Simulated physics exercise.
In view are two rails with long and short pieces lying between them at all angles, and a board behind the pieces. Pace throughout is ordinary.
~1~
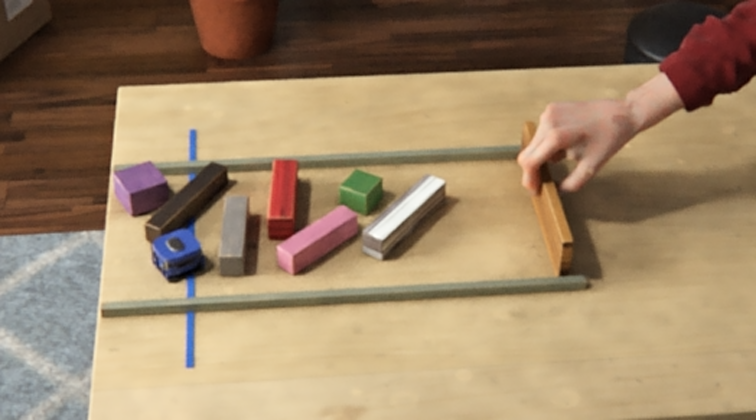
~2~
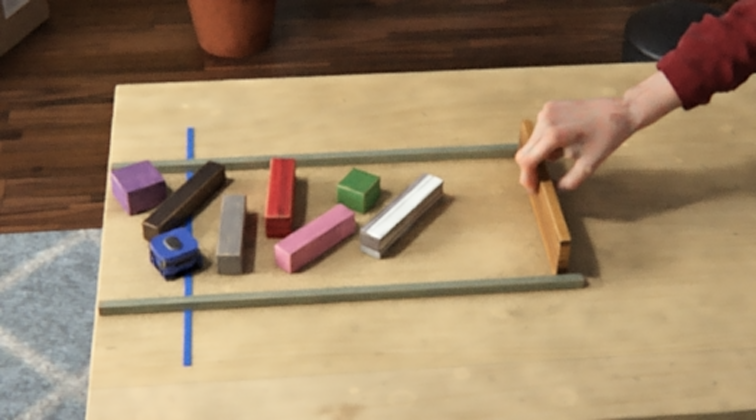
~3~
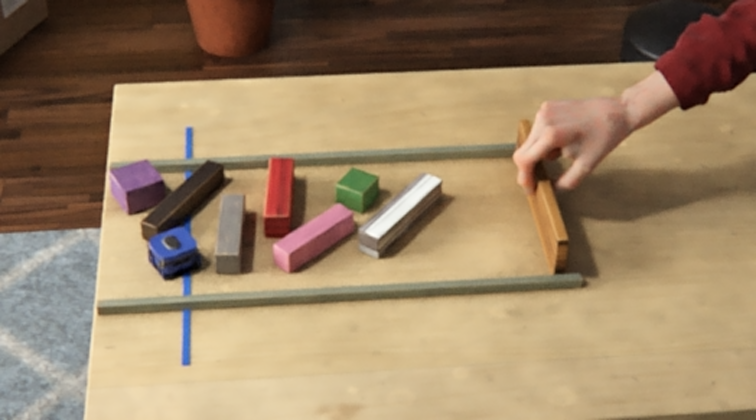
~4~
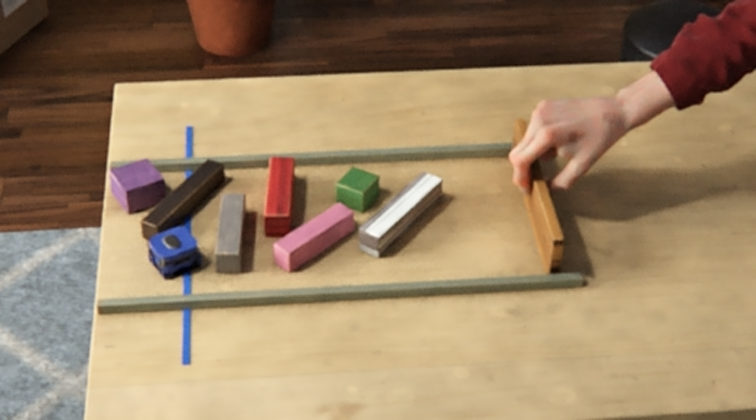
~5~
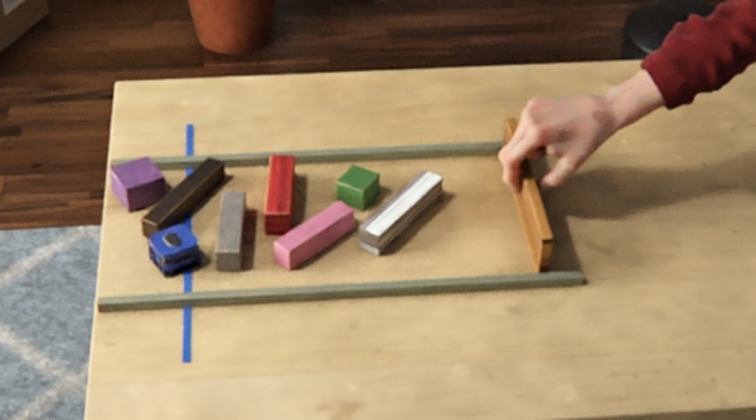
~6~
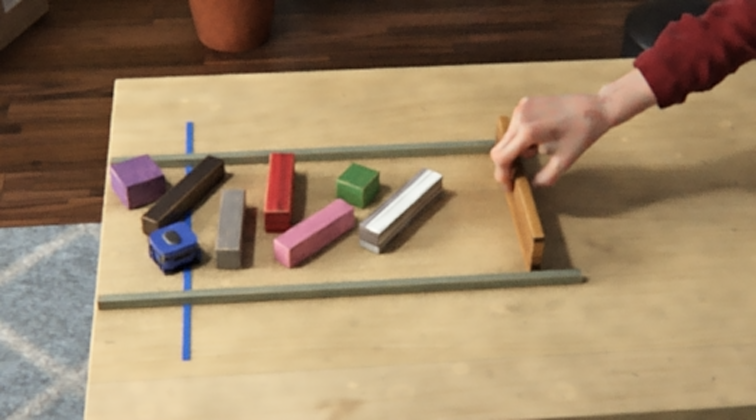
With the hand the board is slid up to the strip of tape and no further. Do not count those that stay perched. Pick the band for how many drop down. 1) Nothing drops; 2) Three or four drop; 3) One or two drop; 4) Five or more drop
The answer is 2.
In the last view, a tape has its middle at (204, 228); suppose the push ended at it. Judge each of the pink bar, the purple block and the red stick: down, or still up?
Pink bar: Stays in place; purple block: Goes down; red stick: Stays in place.
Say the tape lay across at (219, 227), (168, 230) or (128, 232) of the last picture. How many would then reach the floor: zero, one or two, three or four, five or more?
Trial 1 - either one or two; trial 2 - five or more; trial 3 - more than four.
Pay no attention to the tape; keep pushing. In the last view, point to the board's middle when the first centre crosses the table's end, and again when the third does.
At (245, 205) for the first, at (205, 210) for the third.
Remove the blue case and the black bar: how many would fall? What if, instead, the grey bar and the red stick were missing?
First 1, then 1.
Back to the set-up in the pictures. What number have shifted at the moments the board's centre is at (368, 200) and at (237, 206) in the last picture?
Well, it's 3 at the first one and 8 at the second.
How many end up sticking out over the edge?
You'd get 2.
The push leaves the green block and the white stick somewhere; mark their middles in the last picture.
Going in order: First (148, 192), then (175, 223).
Soon after, none off yet; purple block at rest near (138, 182); blue case at rest near (174, 249); black bar at rest near (184, 196).
Then, none off yet; purple block moved about its own width near (99, 180); blue case moved about its own width near (129, 258); black bar moved a little near (124, 199).
At rest, the number that fall off is three or four; fallen, black bar, blue case and purple block.
